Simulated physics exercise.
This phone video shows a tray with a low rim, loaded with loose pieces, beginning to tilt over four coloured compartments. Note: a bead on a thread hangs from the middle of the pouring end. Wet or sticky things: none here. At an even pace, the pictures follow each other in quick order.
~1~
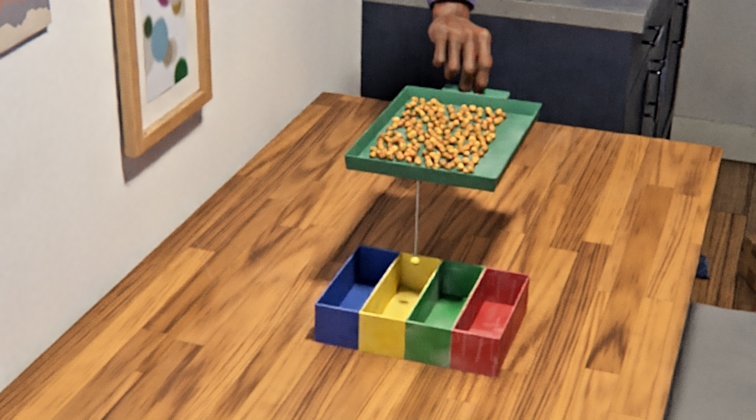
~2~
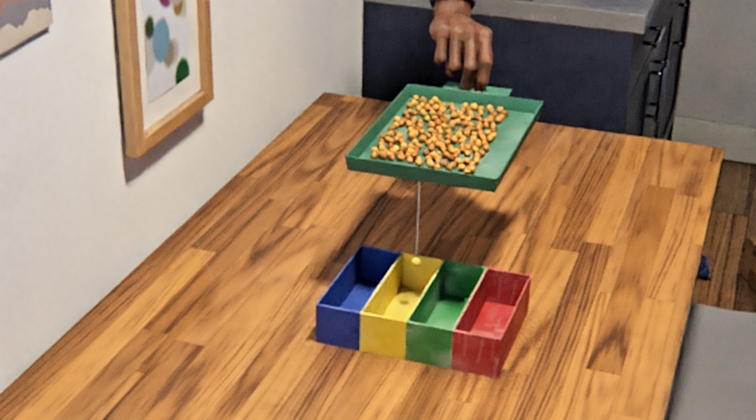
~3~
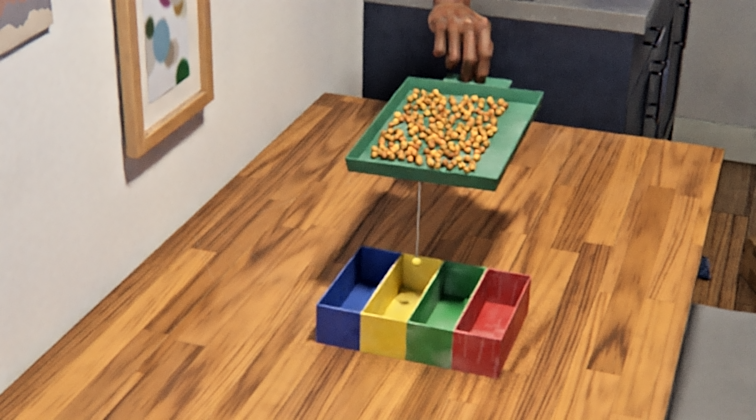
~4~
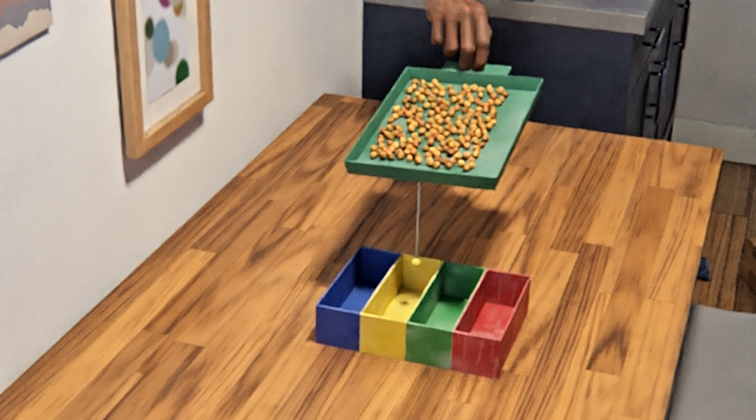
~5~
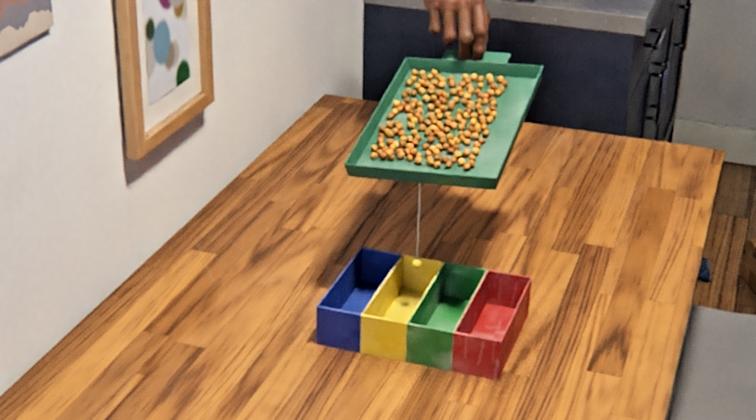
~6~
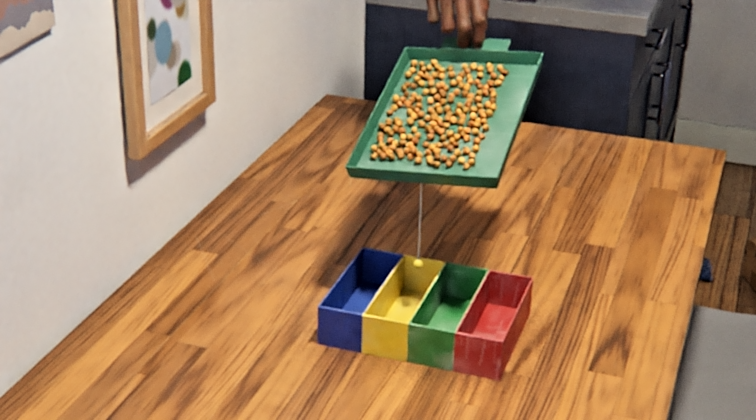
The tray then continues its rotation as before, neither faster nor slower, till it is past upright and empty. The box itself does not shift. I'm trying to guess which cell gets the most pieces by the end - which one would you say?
I would say the blue one.
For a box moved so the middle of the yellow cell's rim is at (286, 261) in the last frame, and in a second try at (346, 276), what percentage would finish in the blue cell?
0 %, 10 %.
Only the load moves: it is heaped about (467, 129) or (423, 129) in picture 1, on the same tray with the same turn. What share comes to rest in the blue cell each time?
It would be about 50 per cent for the first and about 50 per cent for the second.
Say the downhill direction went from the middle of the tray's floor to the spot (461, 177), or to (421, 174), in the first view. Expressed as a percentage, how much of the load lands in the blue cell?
In order, some 0 % and some 30 %.
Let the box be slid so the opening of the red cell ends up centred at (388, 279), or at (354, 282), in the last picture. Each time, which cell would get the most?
The first position gives the green cell, and the second gives that red cell.
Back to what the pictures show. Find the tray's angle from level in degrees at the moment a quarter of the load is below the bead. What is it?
Somewhere near 110 degrees, I'd say.
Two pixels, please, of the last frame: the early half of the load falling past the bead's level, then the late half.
The opening half passes (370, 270), the closing half (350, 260).
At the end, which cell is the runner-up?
Second place goes to the yellow cell.
Soon, tray tipped steeply; nearly all on the tray; a stray few falling or outside the box.
A while on, tray tipped right over; nearly all on the tray; a small part in the blue cell; a stray few in the yellow cell; a small part falling or outside the box.
Towards the end, tray tipped past a quarter turn; about half in the blue cell; about a quarter in the yellow cell; a stray few in the red cell; a stray few in the green cell; about a quarter falling or outside the box.
Finally, tray tipped past a quarter turn; about half in the blue cell; about a quarter in the yellow cell; a stray few in the red cell; a stray few in the green cell; about a quarter outside the box.
